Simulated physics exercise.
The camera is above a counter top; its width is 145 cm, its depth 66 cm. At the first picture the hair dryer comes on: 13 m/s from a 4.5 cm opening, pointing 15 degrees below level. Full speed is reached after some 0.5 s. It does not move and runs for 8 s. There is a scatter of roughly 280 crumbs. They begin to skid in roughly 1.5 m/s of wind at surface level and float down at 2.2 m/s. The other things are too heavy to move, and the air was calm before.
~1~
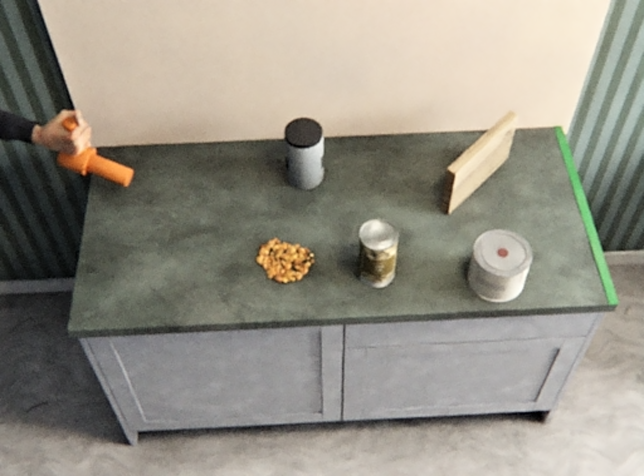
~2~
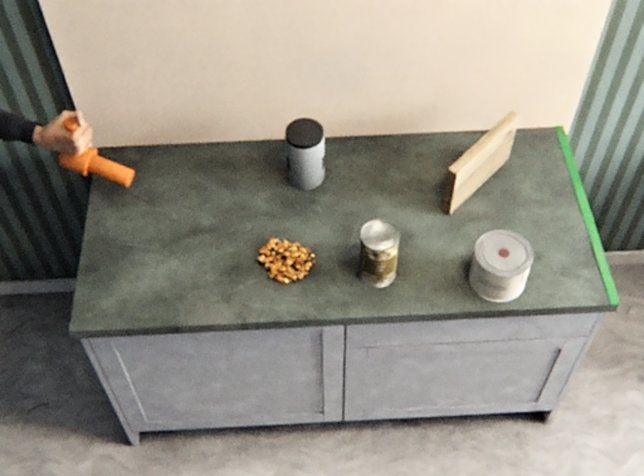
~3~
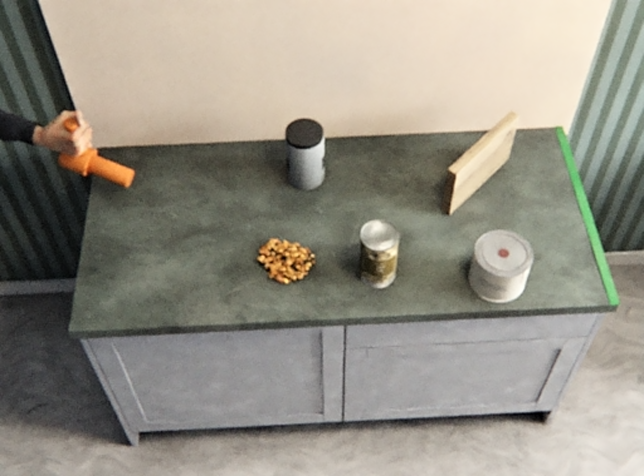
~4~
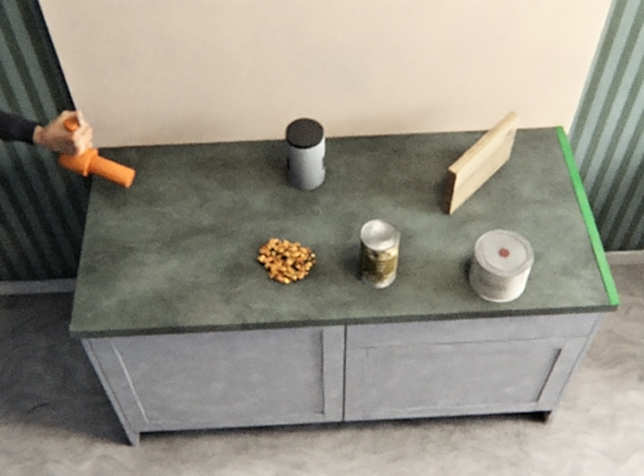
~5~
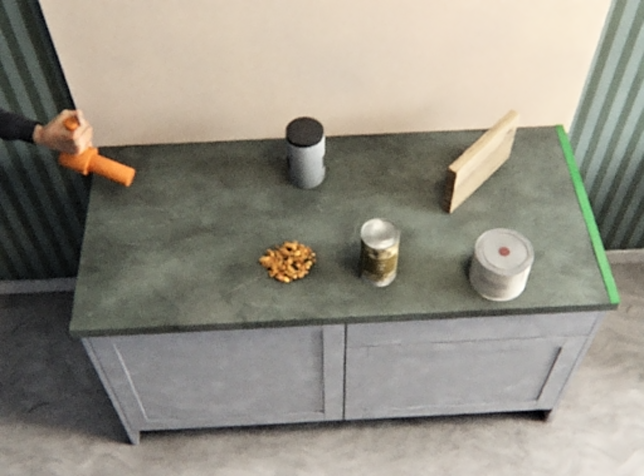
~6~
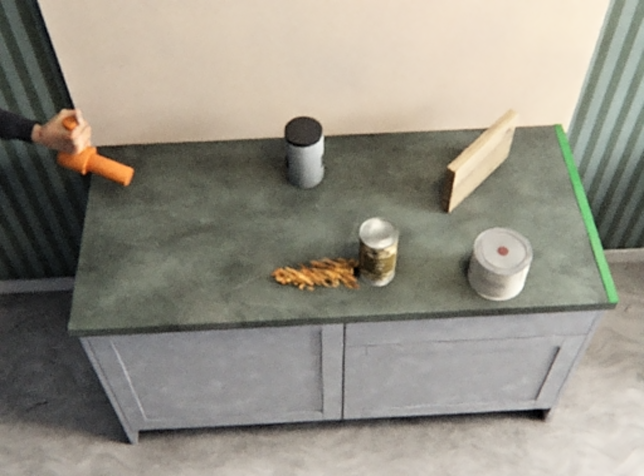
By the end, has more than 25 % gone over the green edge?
More than a quarter over the green edge: No.
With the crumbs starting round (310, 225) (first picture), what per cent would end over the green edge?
It would be near 70 %.
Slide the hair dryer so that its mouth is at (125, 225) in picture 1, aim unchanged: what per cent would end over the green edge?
It would be near 40 %.
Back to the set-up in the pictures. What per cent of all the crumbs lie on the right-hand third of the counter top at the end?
Some 4 per cent.
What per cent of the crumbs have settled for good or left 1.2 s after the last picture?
About 90 %.
Then, 1.2 s after the last picture, 2 % are over the green edge; 92 % have settled or left.
Then, 2.1 s after the last picture, 3 % are over the green edge; 93 % have settled or left.
Then, 4.0 s after the last picture, 4 % are over the green edge; 94 % have settled or left.
Then, 7.6 s after the last picture, at the end, 6 % are over the green edge.
